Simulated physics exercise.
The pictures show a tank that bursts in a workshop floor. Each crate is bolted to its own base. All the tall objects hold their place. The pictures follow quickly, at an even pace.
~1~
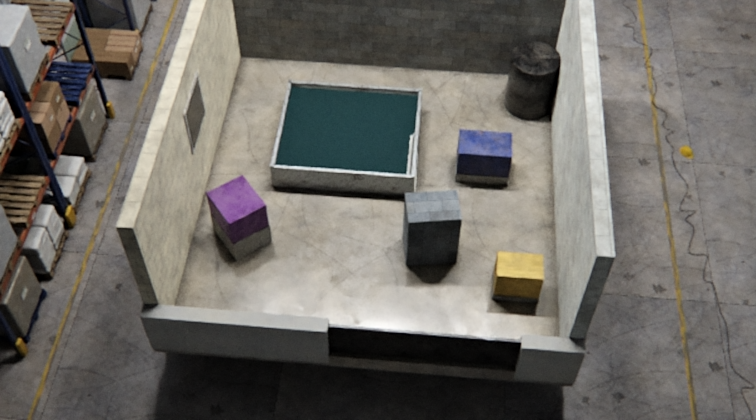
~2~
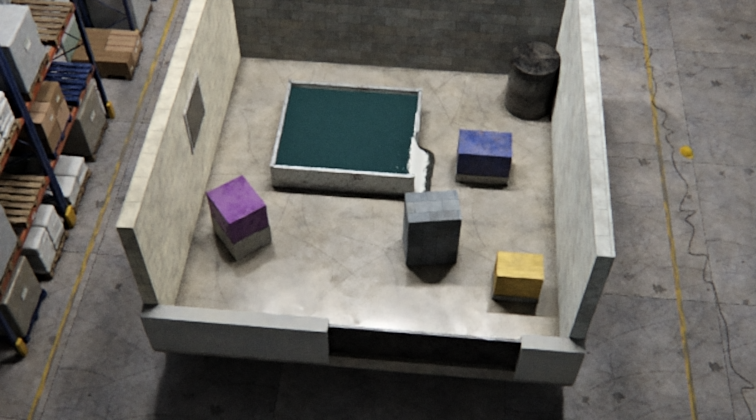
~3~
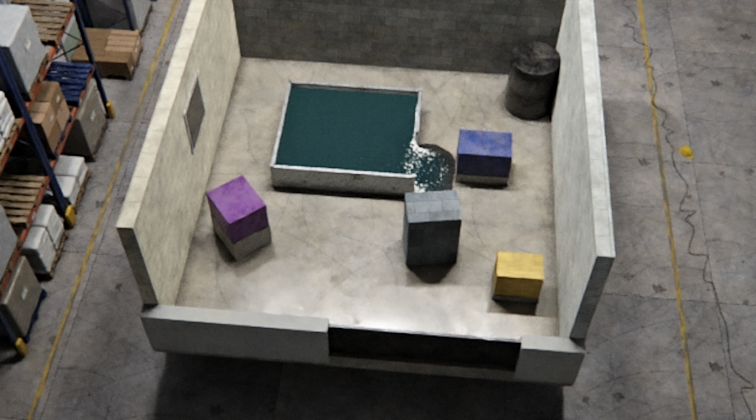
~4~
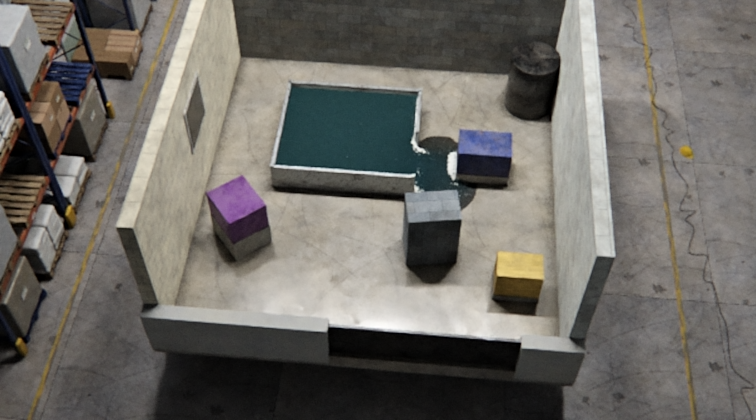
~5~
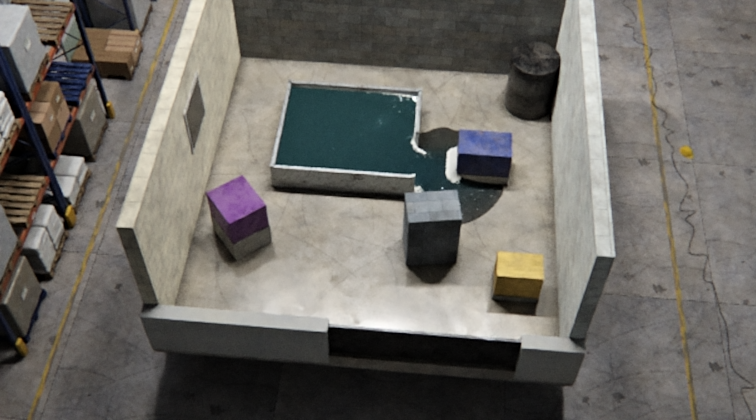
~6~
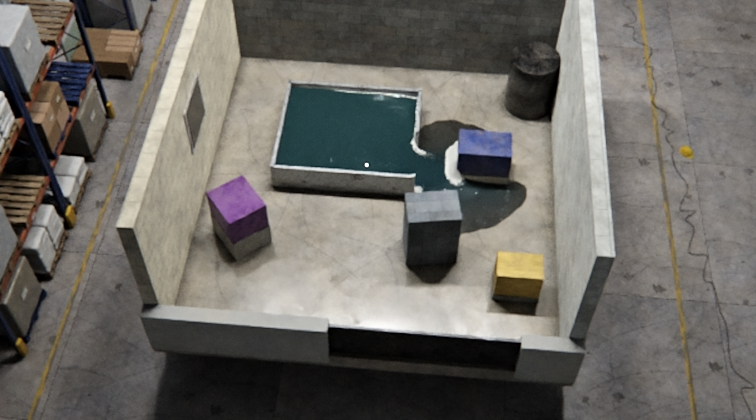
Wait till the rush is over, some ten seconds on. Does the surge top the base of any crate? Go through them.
The yellow crate gets wet; the blue crate gets wet; the purple crate stays dry.
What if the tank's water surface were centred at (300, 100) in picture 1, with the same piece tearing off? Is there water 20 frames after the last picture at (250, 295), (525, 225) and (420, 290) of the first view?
As listed: No water, covered, dry.
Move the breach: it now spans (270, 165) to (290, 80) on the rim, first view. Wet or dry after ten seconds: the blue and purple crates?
One by one: Blue escapes it; purple stays dry.
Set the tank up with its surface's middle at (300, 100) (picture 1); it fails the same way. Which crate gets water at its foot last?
It is the one in purple.
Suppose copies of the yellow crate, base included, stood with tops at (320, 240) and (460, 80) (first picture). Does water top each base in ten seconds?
In turn: Escapes it, ends up wet.
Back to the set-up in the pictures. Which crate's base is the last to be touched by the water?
The crate marked purple.
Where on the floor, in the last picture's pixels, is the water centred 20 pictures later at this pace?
Close to (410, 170).
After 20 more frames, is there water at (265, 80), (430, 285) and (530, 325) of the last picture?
In turn: Clear, no water, under water.
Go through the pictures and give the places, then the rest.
The water tank at (349, 130) is whole and still, in the first picture.
Water pours out at (413, 168) and has run to a hidden place, in the second picture.
The front is at a hidden place, out from the gap at (413, 168), in the third picture.
Water pours out at (413, 168) and has run to (469, 196), in the fourth picture.
The front is at (497, 192), out from the gap at (413, 168), in the fifth picture.
Water pours out at (413, 168) and has run to (520, 197), in the sixth picture.
A moment on, water covers 20 % of the floor; the yellow crate not reached, the blue crate water round its plinth, the purple crate not reached.
Next, water covers 30 % of the floor; the yellow crate water round its plinth, the blue crate water round its plinth, the purple crate not reached.
Then, water covers 45 % of the floor; the yellow crate water round its plinth, the blue crate water round its plinth, the purple crate not reached.
Later, water covers 75 % of the floor; the yellow crate water round its plinth, the blue crate water round its plinth, the purple crate not reached.
In the end, water covers 100 % of the floor; the yellow crate was topped, the blue crate was topped, the purple crate stayed above the water.
